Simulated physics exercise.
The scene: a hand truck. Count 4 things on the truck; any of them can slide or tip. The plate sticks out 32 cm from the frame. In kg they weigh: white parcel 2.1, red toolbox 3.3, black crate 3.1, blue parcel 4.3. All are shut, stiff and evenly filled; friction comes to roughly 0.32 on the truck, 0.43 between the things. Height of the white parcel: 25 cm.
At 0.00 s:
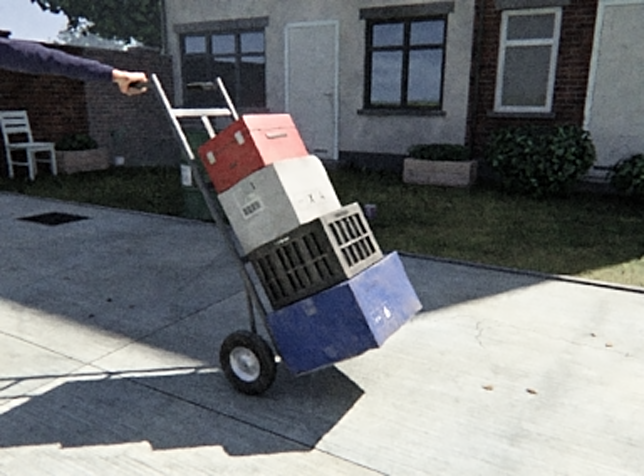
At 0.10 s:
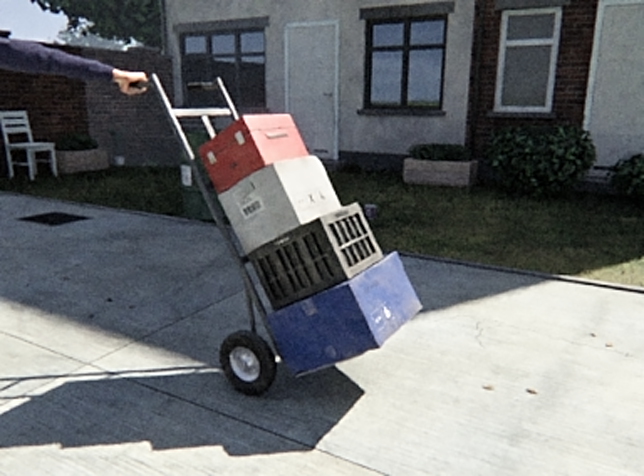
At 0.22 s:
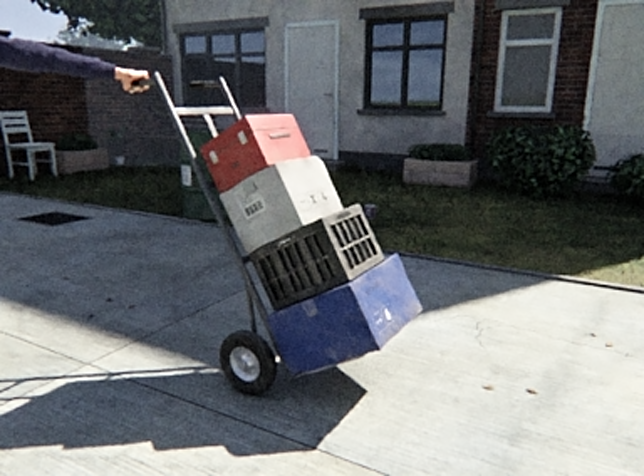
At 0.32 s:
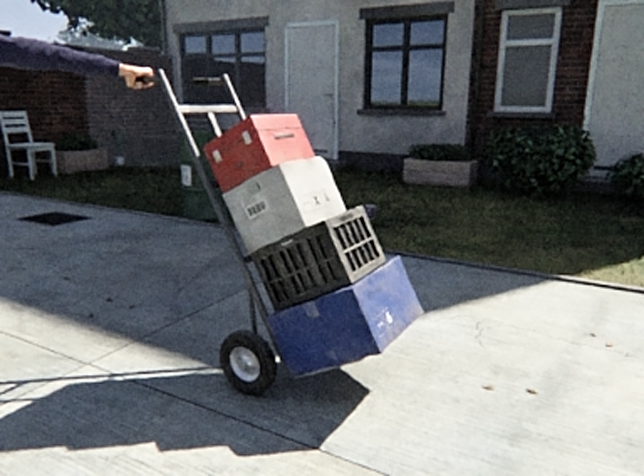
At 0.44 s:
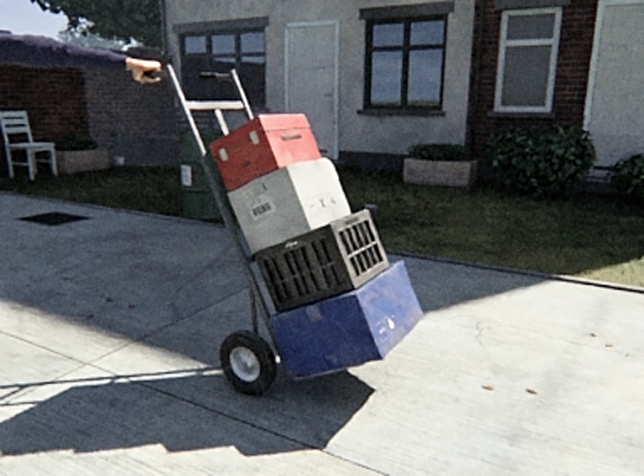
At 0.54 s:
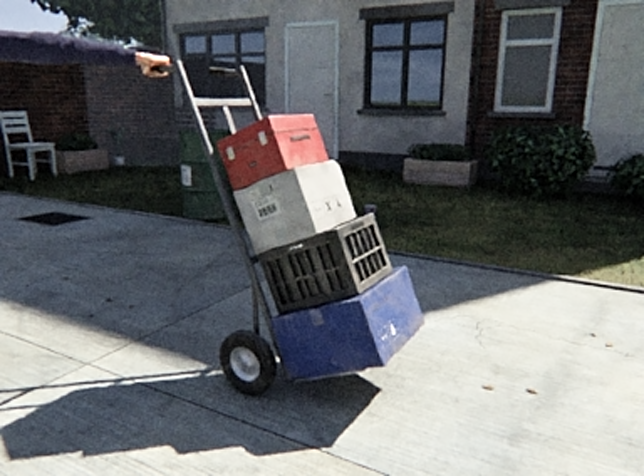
At the start, a hand at the left grips the handle of a hand truck leaning back with a red toolbox, white parcel, black crate and blue parcel stacked on it. The hand then lets go, and the truck slowly tilts a little to the right, toward upright, its load moving with it.
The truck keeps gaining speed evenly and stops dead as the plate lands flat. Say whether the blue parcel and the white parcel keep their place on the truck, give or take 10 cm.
The blue parcel keeps its place, the white parcel keeps its place.
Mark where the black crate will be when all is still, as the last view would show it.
At about (354, 294).
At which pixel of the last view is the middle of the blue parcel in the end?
At about (356, 354).
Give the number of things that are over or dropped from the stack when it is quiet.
That comes to 0.
By 0.84 s, leaning back 12°.
By 1.14 s, truck upright; white parcel 2 cm from its spot near (351, 229); red toolbox 3 cm from its spot.
By 1.34 s, truck upright.
When it is over (1.8 s), all 4 within 10 cm of the start. In the last view, blue parcel near (356, 354), white parcel near (346, 230).
